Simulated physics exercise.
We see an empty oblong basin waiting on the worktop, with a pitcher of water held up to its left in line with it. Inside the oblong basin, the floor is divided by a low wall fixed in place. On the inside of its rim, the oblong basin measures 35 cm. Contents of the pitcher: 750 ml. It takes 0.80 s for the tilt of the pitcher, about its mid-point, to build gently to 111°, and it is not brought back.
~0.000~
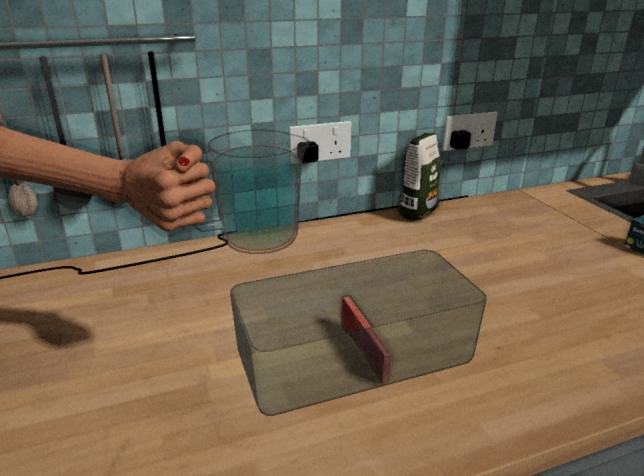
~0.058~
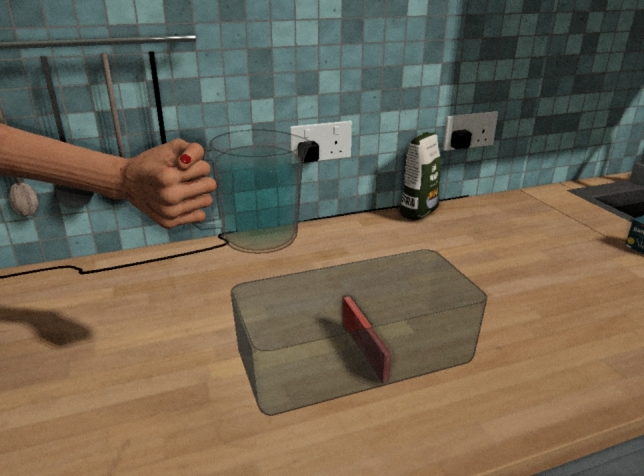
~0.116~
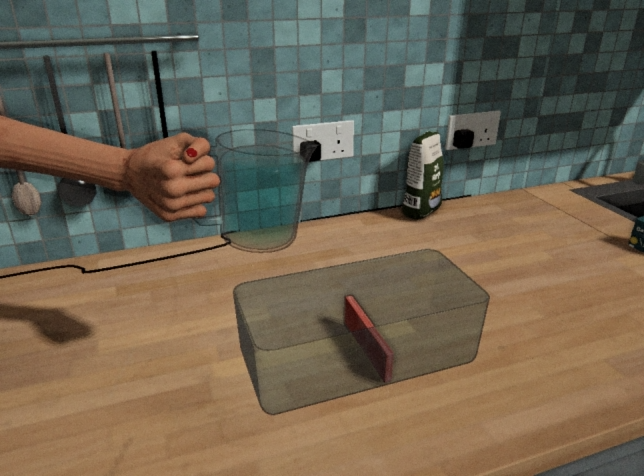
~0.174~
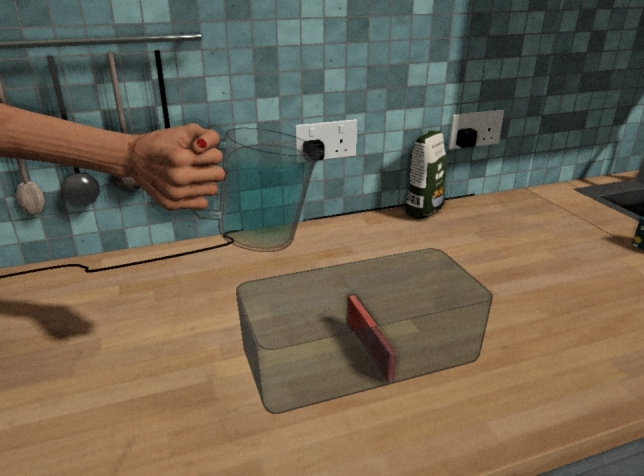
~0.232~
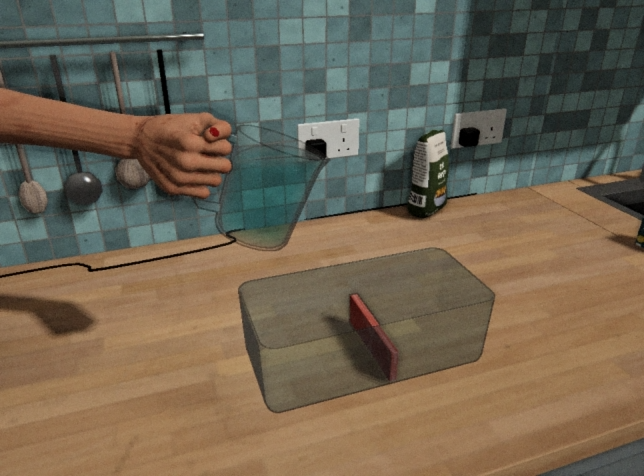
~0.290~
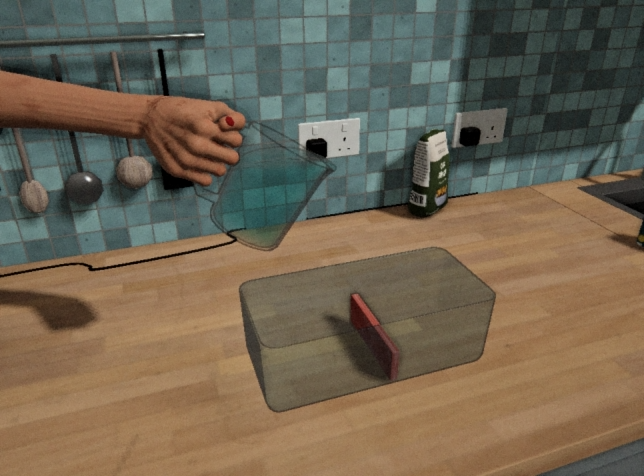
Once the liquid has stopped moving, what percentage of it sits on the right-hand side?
About 33 per cent.
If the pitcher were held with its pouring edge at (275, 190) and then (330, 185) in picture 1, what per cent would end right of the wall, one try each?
5 per cent first, 55 per cent second.
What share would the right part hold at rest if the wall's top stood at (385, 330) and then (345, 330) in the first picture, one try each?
Roughly 5 per cent, then 80 per cent.
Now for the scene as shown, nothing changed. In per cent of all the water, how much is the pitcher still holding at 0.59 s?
Roughly 56 %.
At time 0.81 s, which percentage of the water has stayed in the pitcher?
I'd estimate some 10 per cent.
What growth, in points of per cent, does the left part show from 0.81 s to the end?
It comes to some 22 per cent.
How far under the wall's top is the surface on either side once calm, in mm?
Left 36 mm, right 42 mm.
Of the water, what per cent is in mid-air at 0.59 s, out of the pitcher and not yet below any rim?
Share: Roughly 30 per cent.
By 0.59 s the tilt is 94° and 57 per cent is still to pour, 3 is left of the wall and 11 right of it.
By 0.81 s the tilt is 111° and 10 per cent is still to pour, 41 is left of the wall and 31 right of it.
By 1.05 s the tilt is 111° and 0 per cent is still to pour, 61 is left of the wall and 32 right of it.
By 1.30 s the tilt is 111° and 0 per cent is still to pour, 63 is left of the wall and 33 right of it.
At rest 63 per cent lies left of the wall, 33 right of it and 4 outside.
